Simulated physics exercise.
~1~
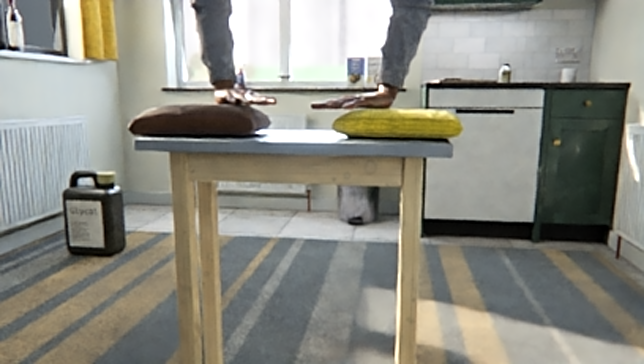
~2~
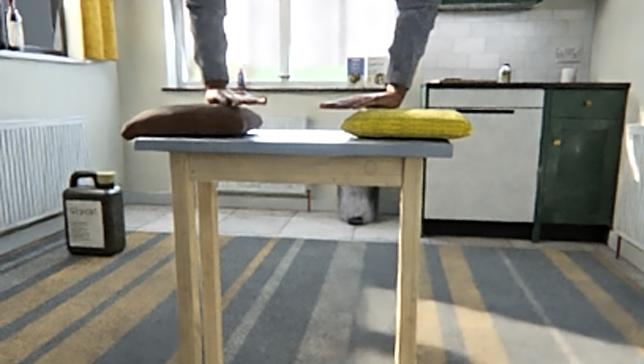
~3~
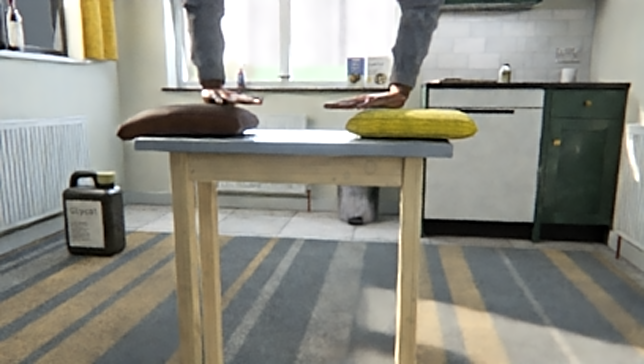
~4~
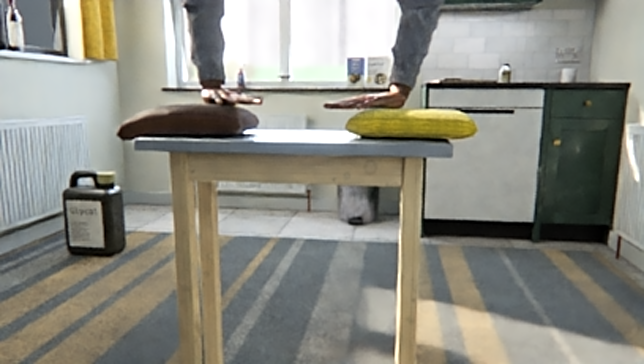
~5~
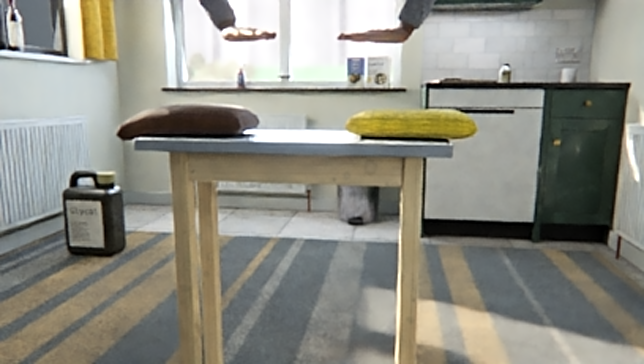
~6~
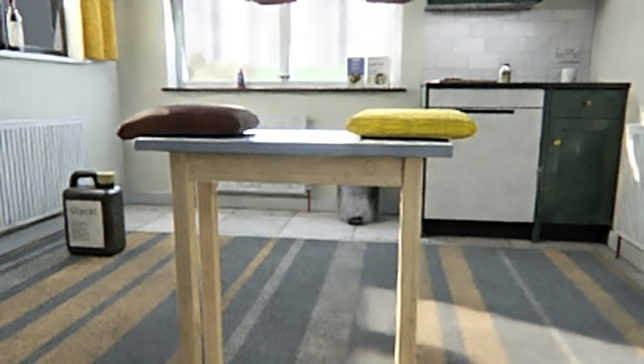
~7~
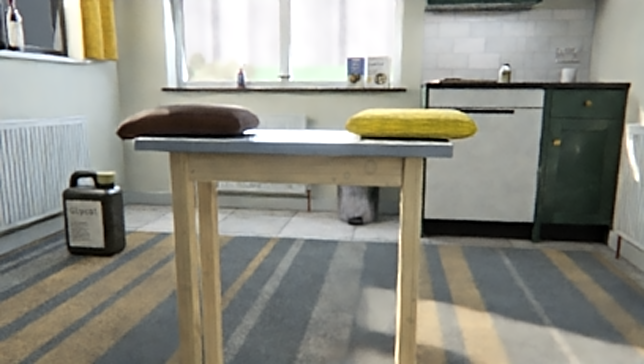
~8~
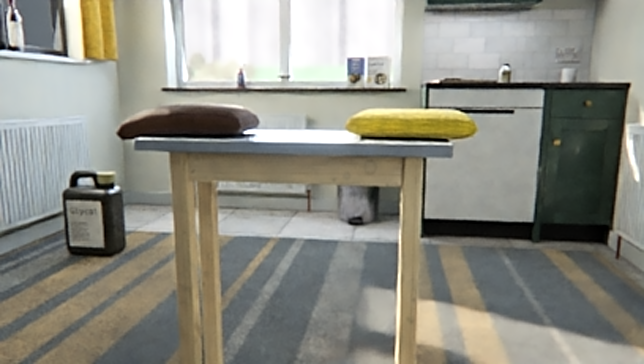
Two soft sacks, a brown one on the left and a yellow one on the right, lie on a narrow wooden bench with a grey top, seen straight on in a bright kitchen. A striped rug covers the floor, with a dark container at left and a green cabinet at right. Two hands reach down over the sacks and nudge them slightly apart, then pause. The hands lift away and rise out of view. Both sacks stay on the bench, lying still near its opposite ends.
